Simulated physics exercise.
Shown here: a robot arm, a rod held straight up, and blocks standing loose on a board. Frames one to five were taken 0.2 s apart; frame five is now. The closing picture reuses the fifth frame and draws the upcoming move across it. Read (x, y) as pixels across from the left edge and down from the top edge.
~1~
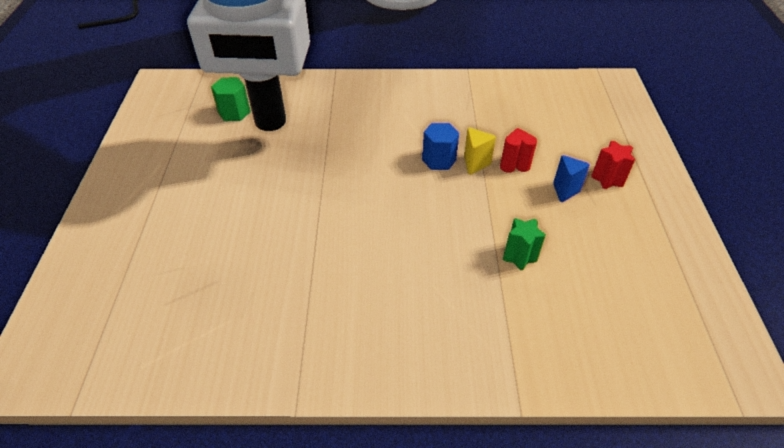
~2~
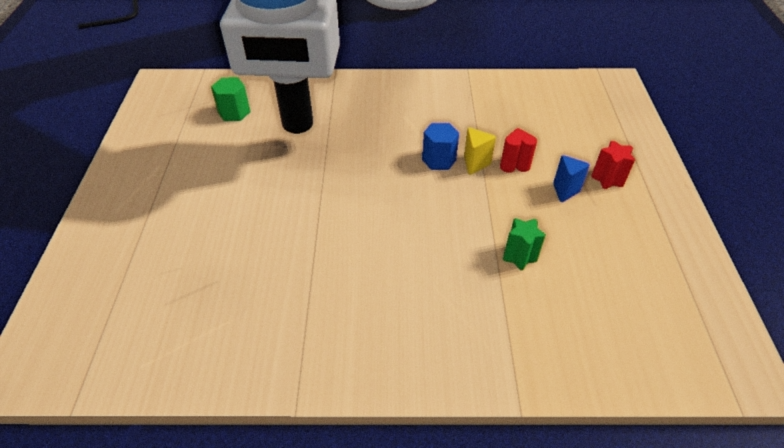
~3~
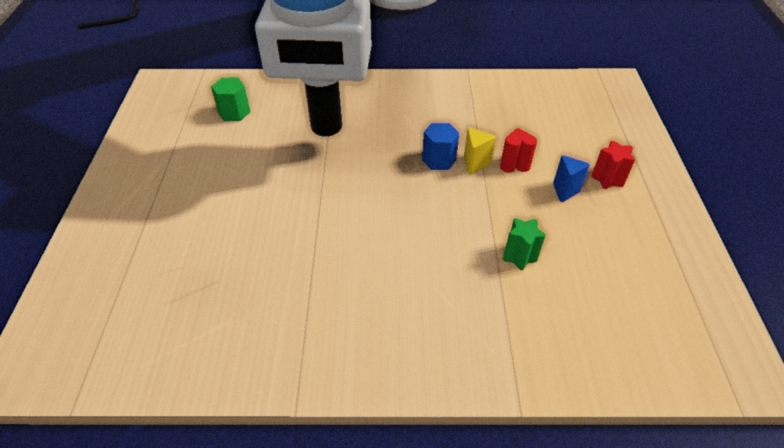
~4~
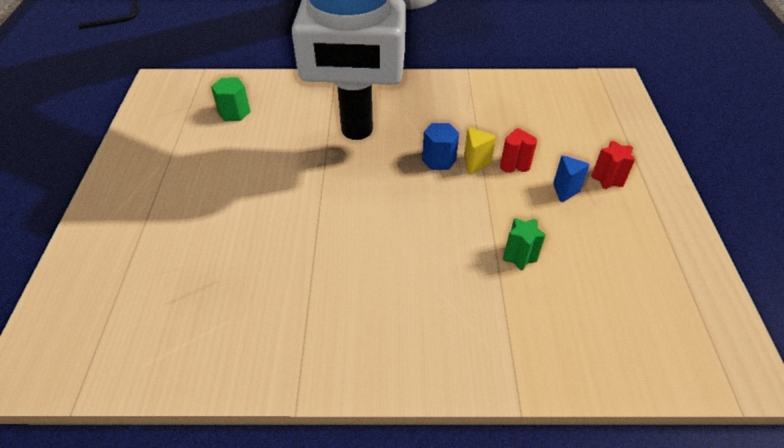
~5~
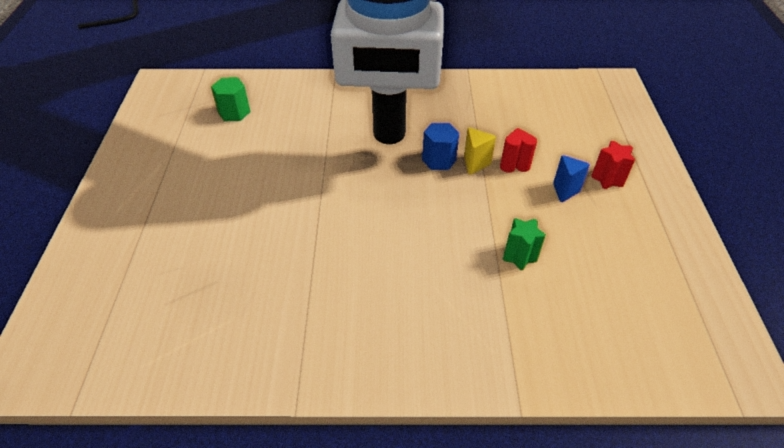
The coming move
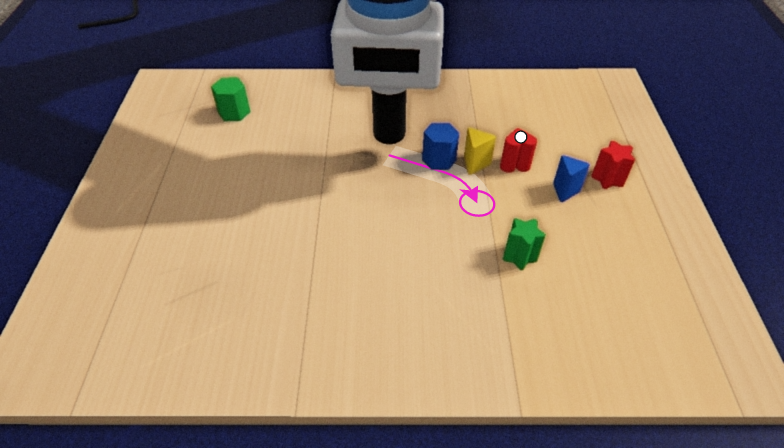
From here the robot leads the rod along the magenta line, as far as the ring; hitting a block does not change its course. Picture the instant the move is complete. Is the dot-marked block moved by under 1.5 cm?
My answer is yes.
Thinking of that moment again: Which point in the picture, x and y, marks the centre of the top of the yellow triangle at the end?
Expect it around (506, 127).
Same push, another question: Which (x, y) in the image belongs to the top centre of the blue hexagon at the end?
The middle of its upper face should be somewhere near (485, 137).
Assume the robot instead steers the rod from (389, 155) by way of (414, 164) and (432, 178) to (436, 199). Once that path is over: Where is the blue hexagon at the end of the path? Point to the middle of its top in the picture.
It is going to be at (460, 138).
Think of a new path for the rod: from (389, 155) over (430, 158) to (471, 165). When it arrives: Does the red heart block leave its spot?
I'd say yes.
The line goes from (389, 155) over (424, 166) and (458, 178) to (477, 203); the dot is on the red heart block.
On the path given first. One third of the way, rod (425, 146); blue hexagon (458, 132), turned 20° anticlockwise; yellow triangle (484, 135).
Two thirds of the way, rod (461, 159); blue hexagon (483, 135), turned 80° anticlockwise; yellow triangle (506, 126), turned 15° anticlockwise.
At the end, rod (480, 183); blue hexagon (485, 137), turned 100° anticlockwise; yellow triangle (506, 127), turned 15° anticlockwise; red heart block unmoved.
